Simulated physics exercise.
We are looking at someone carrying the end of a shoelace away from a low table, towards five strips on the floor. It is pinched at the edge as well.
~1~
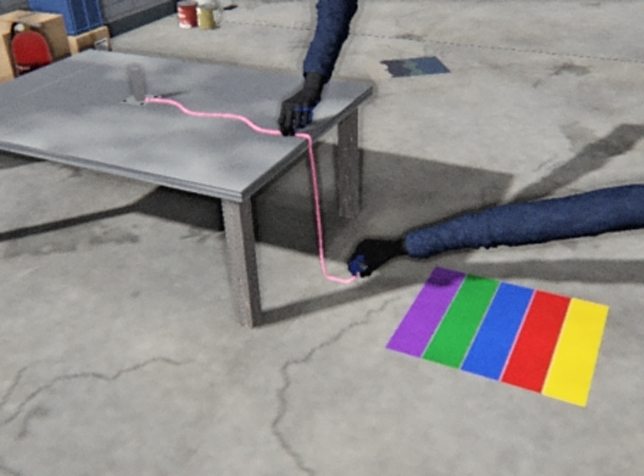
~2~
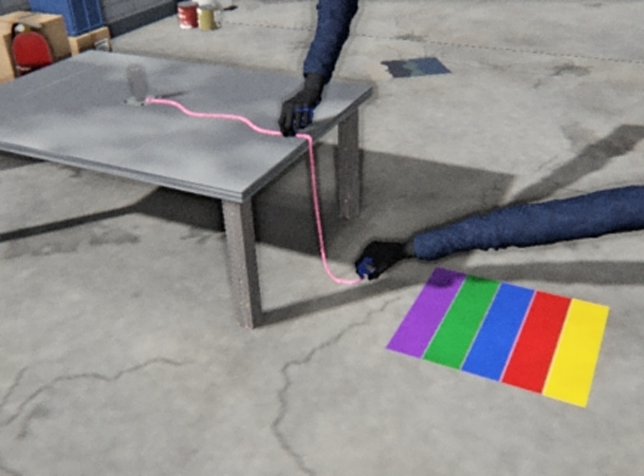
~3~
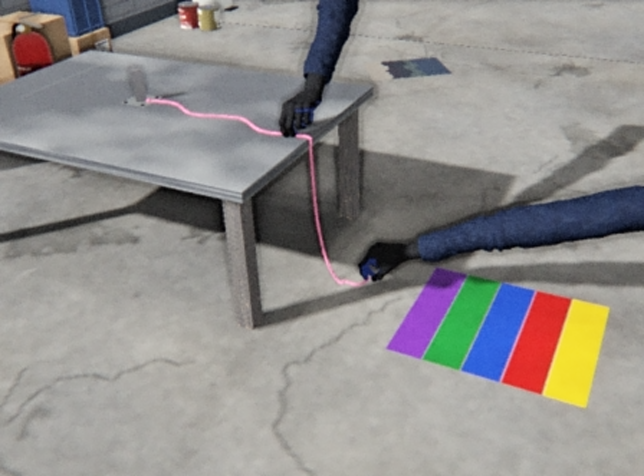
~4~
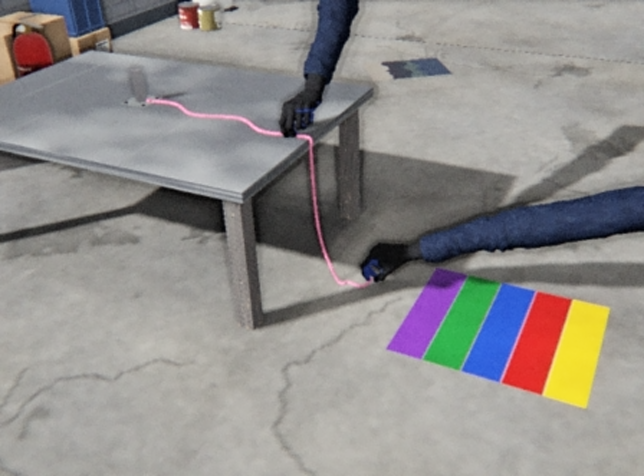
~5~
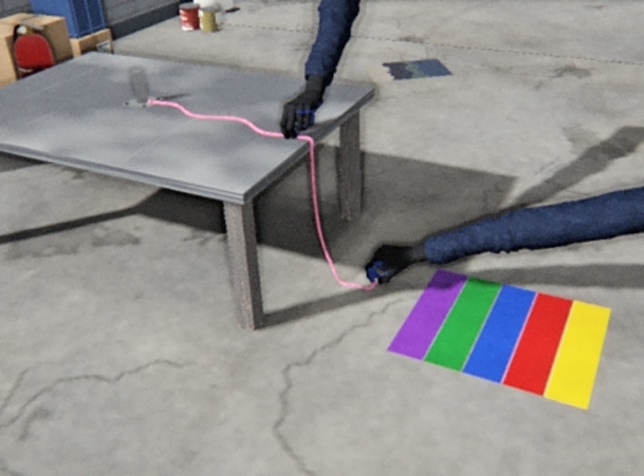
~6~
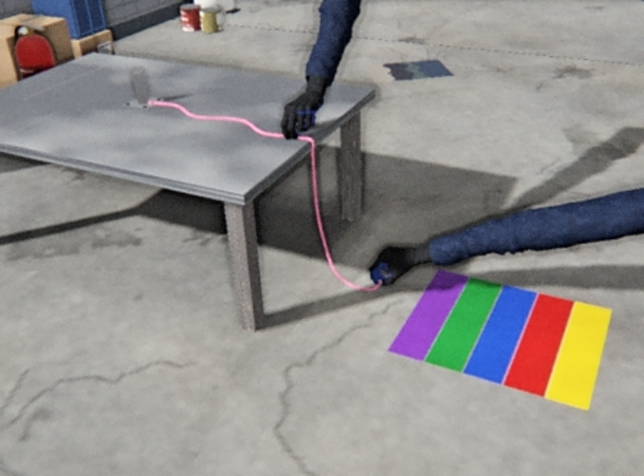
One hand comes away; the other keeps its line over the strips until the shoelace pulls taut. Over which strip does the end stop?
It gets as far as the green strip.
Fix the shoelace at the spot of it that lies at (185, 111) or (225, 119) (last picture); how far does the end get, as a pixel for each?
In that order: (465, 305) and (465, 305).
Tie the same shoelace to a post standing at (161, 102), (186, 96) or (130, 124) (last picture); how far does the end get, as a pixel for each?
The places are (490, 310), (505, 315) and (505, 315).
Early on, end near (417, 291); short of the strips.
Midway, end near (451, 300); over purple.
At the end of the slack, end near (471, 305); over green. The green one.
